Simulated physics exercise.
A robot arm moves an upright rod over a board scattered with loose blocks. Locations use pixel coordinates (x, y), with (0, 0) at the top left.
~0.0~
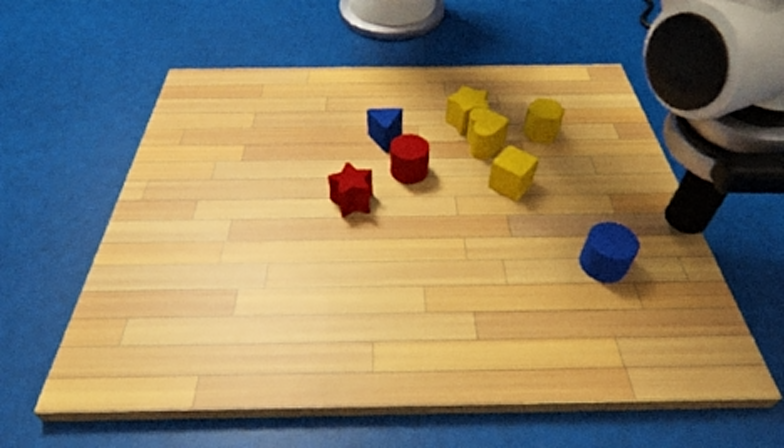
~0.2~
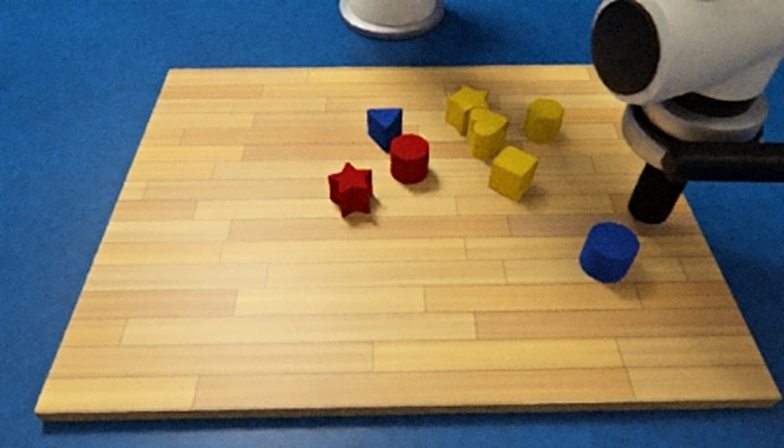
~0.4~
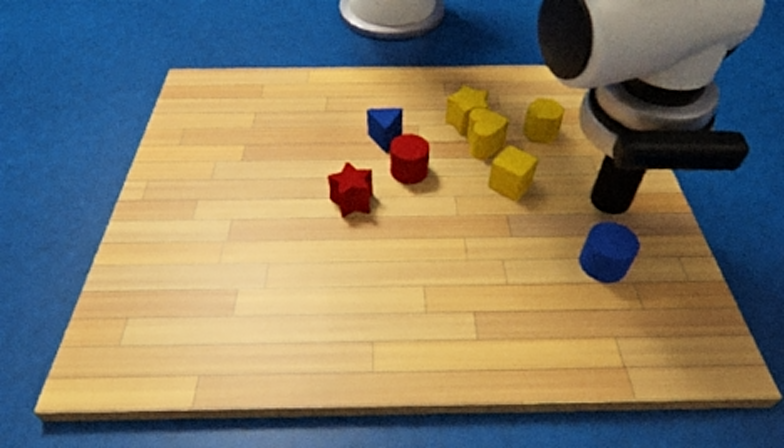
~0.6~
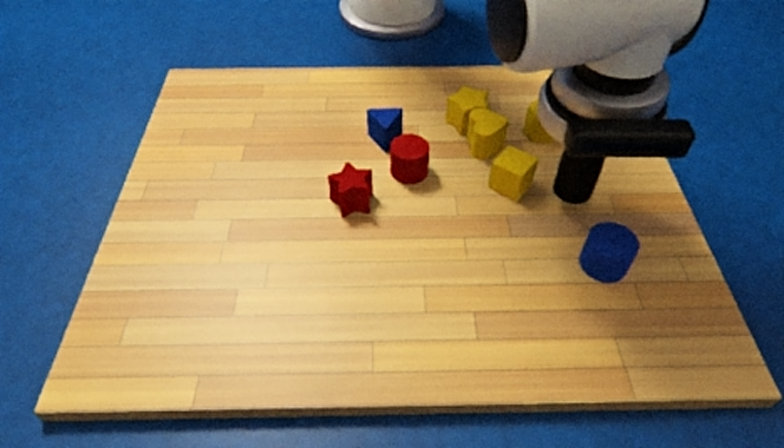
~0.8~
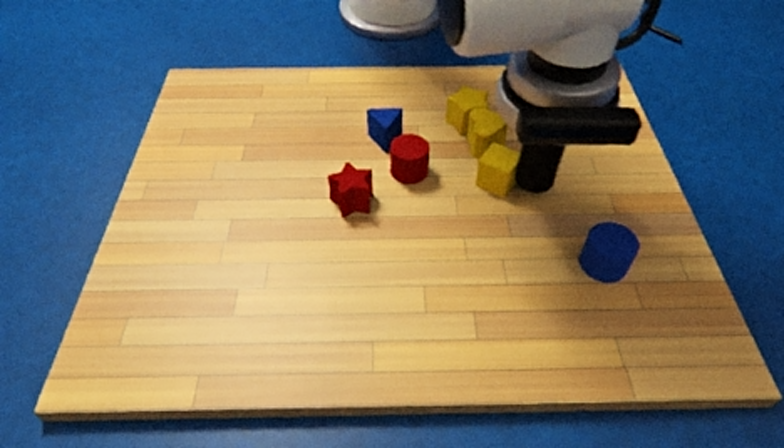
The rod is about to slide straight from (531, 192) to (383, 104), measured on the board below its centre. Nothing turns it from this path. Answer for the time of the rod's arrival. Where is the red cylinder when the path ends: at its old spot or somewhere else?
The red cylinder moves.
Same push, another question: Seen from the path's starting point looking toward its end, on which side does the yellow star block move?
Displaced right.
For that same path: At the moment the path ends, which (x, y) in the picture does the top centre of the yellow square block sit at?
Its top centre is at about (423, 132).
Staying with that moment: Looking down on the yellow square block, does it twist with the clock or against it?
It goes round opposite to clock hands.
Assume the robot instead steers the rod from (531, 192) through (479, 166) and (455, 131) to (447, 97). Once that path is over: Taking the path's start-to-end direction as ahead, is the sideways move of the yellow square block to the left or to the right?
Shifted left.
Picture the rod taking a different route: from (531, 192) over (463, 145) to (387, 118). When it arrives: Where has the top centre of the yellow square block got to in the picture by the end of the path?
Answer: (455, 143).
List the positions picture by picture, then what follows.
The first frame shows tip of the rod at (685, 219), middles of tops, red cylinder at (410, 146), yellow star block at (470, 97), yellow heart block at (487, 121), yellow square block at (516, 160).
The second frame shows rod at (648, 210), nothing pushed.
The third frame shows rod at (610, 200), nothing pushed.
The fourth frame shows rod at (572, 190), nothing pushed.
The fifth frame shows rod at (534, 180), red cylinder at (410, 146), yellow star block at (470, 97), yellow heart block at (487, 121), yellow square block at (501, 157).
On the path given first. One third of the way, rod at (478, 147); yellow star block at (468, 90); yellow heart block at (481, 112), turned 35° clockwise; yellow square block at (444, 139), turned 60° anticlockwise.
Two thirds of the way, rod at (427, 118); red cylinder at (395, 147); yellow star block at (468, 83), turned 20° anticlockwise; yellow heart block at (473, 104), turned 90° clockwise; yellow square block at (423, 132), turned 80° anticlockwise.
At the end, rod at (382, 92); red cylinder at (395, 147); yellow star block at (468, 83), turned 20° anticlockwise; yellow heart block at (473, 104), turned 90° clockwise; yellow square block at (423, 132), turned 80° anticlockwise.
